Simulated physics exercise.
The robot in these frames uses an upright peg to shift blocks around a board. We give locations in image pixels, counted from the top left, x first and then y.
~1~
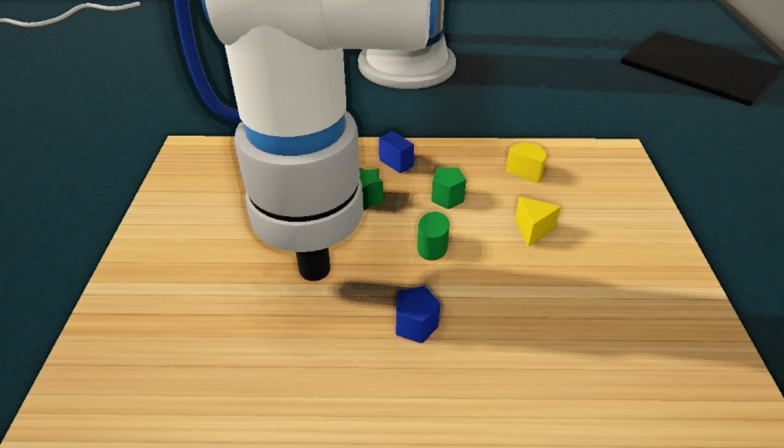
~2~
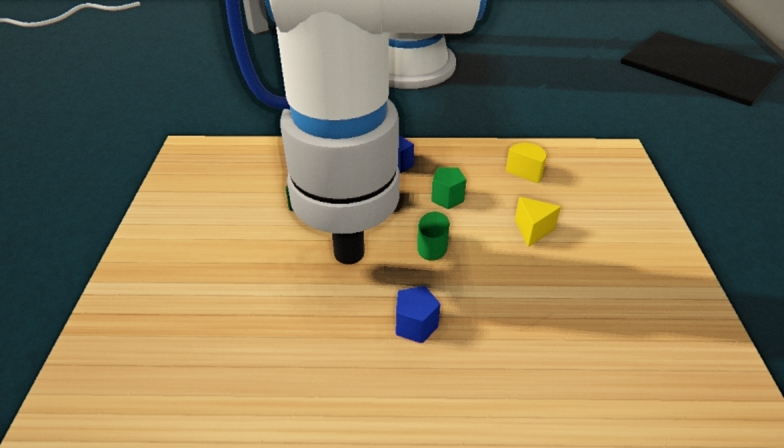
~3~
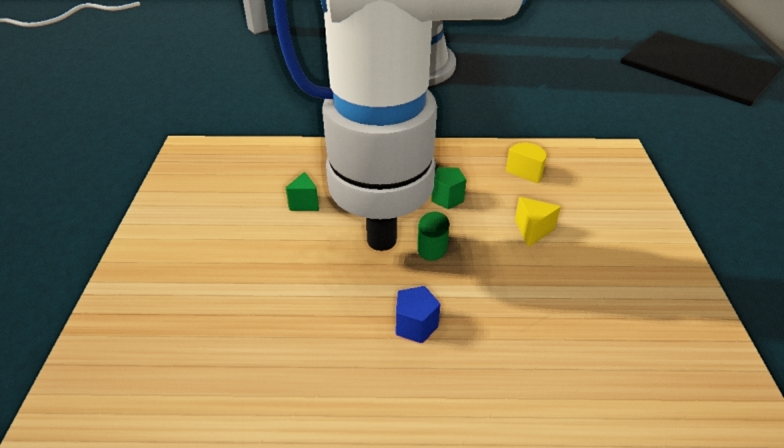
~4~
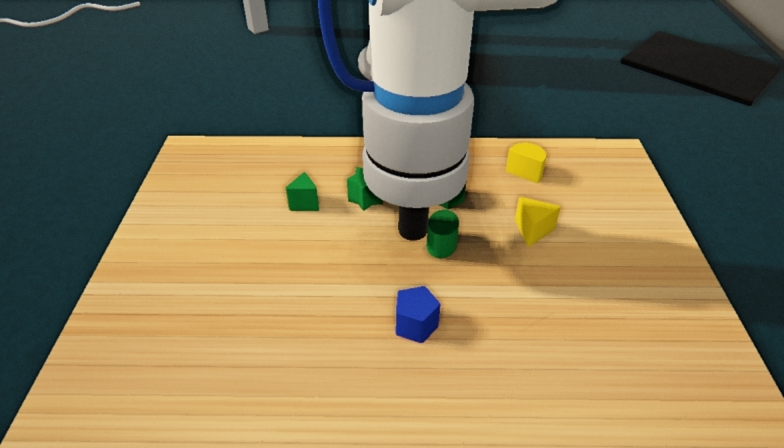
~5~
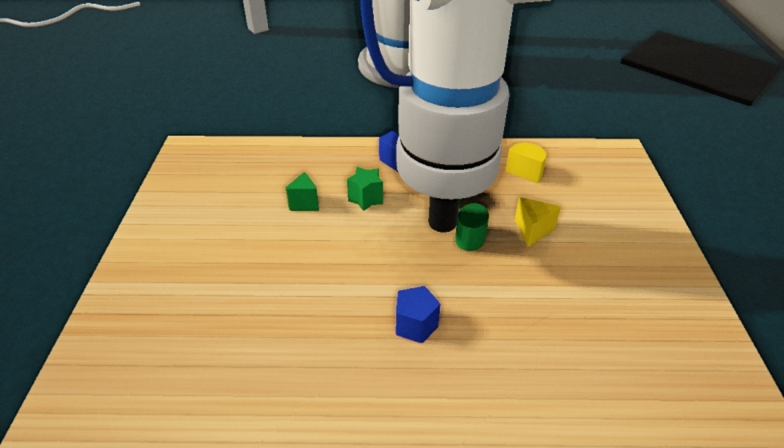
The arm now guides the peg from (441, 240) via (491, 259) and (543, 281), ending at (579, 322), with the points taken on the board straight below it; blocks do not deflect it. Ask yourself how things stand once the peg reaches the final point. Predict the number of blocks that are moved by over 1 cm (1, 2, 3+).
That's one.
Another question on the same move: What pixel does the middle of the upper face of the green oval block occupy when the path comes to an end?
It should be at about (501, 216).
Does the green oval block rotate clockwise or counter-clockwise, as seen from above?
It makes a counterclockwise turn.
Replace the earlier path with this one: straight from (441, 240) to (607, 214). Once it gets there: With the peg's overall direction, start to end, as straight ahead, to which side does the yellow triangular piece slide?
Facing the way the path runs, start to end, you'll find the yellow triangular piece has shifted right.
The first path, step by step. One third of the way, peg at (494, 243); green oval block at (501, 216), turned 75° anticlockwise.
Two thirds of the way, peg at (548, 265); green oval block at (501, 216), turned 75° anticlockwise.
At the end, peg at (585, 306); green oval block at (501, 216), turned 75° anticlockwise; yellow triangular piece still.
